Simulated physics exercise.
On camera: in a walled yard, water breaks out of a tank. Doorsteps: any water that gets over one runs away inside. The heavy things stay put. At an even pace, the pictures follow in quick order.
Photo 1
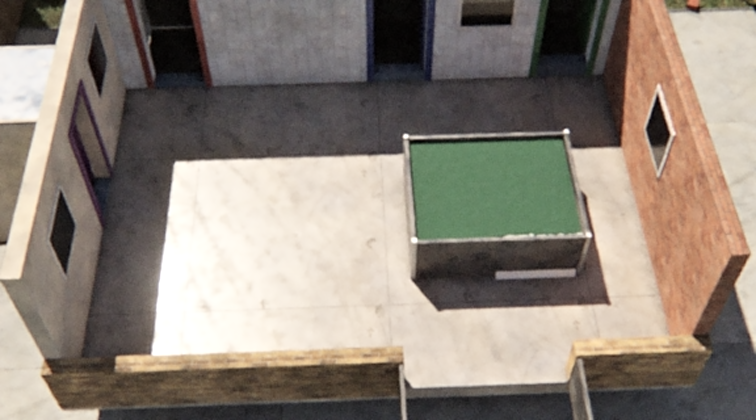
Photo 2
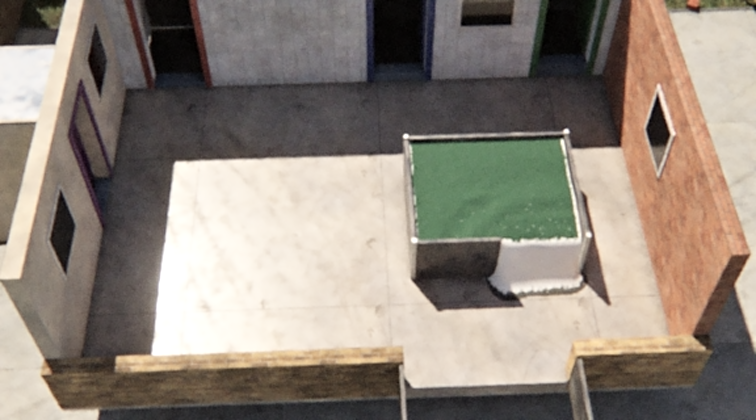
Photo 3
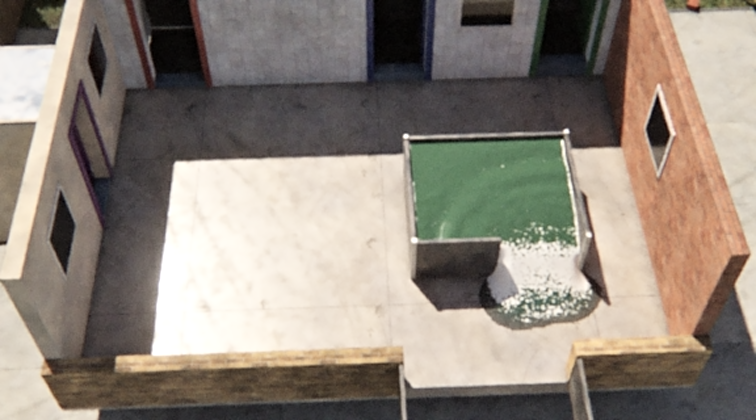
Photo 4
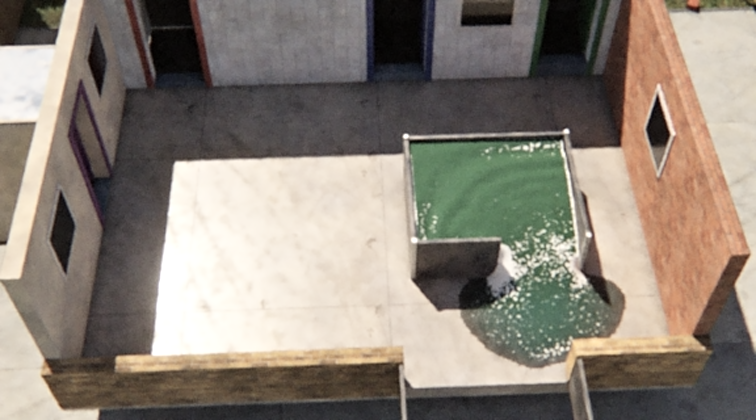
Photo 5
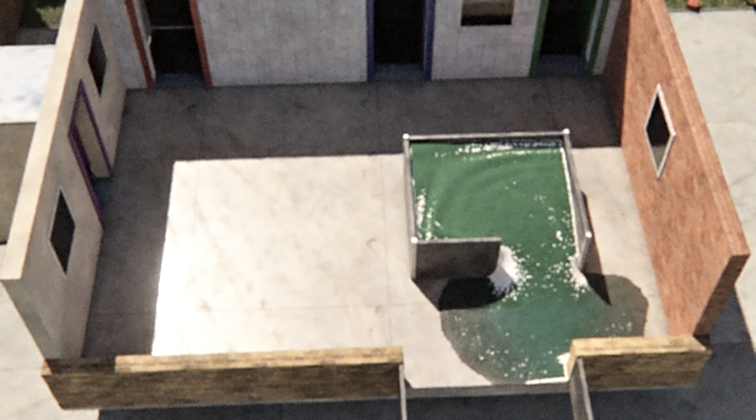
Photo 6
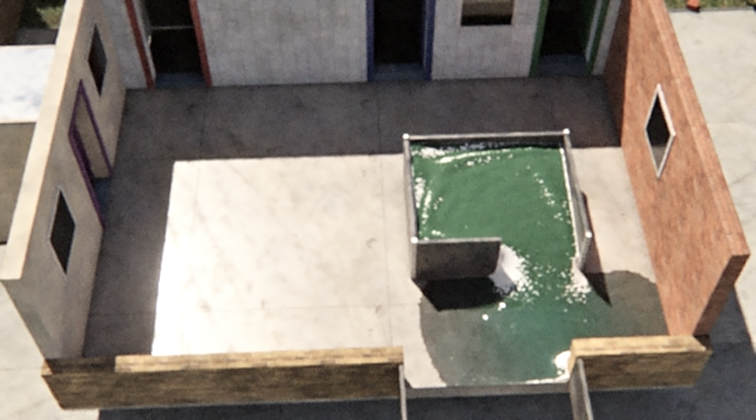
Green water in a square tank sat still in a walled yard, then poured out through a gap at the front right and spread steadily across the paved floor to the low front wall.
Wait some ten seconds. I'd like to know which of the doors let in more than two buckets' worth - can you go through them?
Sure: The red door does not; the green door does not; the blue door does not; the purple door does not.
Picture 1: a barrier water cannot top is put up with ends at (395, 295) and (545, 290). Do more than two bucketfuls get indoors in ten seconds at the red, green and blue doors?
Taking them in turn, the red one is spared, the green one is spared and the blue one is spared.
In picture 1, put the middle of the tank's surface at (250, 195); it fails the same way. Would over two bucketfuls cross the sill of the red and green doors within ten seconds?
Red exceeds it, green stays within it.
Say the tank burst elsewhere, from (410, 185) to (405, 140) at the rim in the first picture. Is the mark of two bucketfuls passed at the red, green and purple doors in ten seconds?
Result per door - red: Beyond the limit; green: Within bounds; purple: Beyond the limit.
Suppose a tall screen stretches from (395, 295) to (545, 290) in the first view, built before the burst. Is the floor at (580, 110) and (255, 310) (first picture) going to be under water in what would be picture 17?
Not wet, soaked.
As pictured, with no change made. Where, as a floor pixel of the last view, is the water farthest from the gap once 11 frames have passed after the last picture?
Pixel estimate: (284, 377).
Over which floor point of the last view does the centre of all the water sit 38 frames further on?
Roughly at (518, 214).
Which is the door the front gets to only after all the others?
It's the one in purple.
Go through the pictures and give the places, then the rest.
The first picture shows the tank at (493, 188) is whole and still.
In the second picture, water pours out at (539, 259) and has run to (495, 290).
In the third picture, the front is at (504, 321), out from the gap at (538, 261).
In the fourth picture, water pours out at (538, 262) and has run to a hidden place.
In the fifth picture, water pours out at (538, 263) and has run to a hidden place.
In the sixth picture, water pours out at (538, 263) and has run to a hidden place.
A moment on, water covers 10 % of the floor; the red door not reached, the green door not reached, the blue door not reached, the purple door not reached.
Next, water covers 15 % of the floor; the red door not reached, the green door not reached, the blue door not reached, the purple door not reached.
Then, water covers 25 % of the floor; the red door not reached, the green door wet at the sill, nothing in, the blue door not reached, the purple door not reached.
Later, water covers 40 % of the floor; the red door not reached, the green door under two buckets in, the blue door wet at the sill, nothing in, the purple door not reached.
In the end, water covers 75 % of the floor; the red door wet at the sill, nothing in, the green door under two buckets in, the blue door wet at the sill, nothing in, the purple door wet at the sill, nothing in.
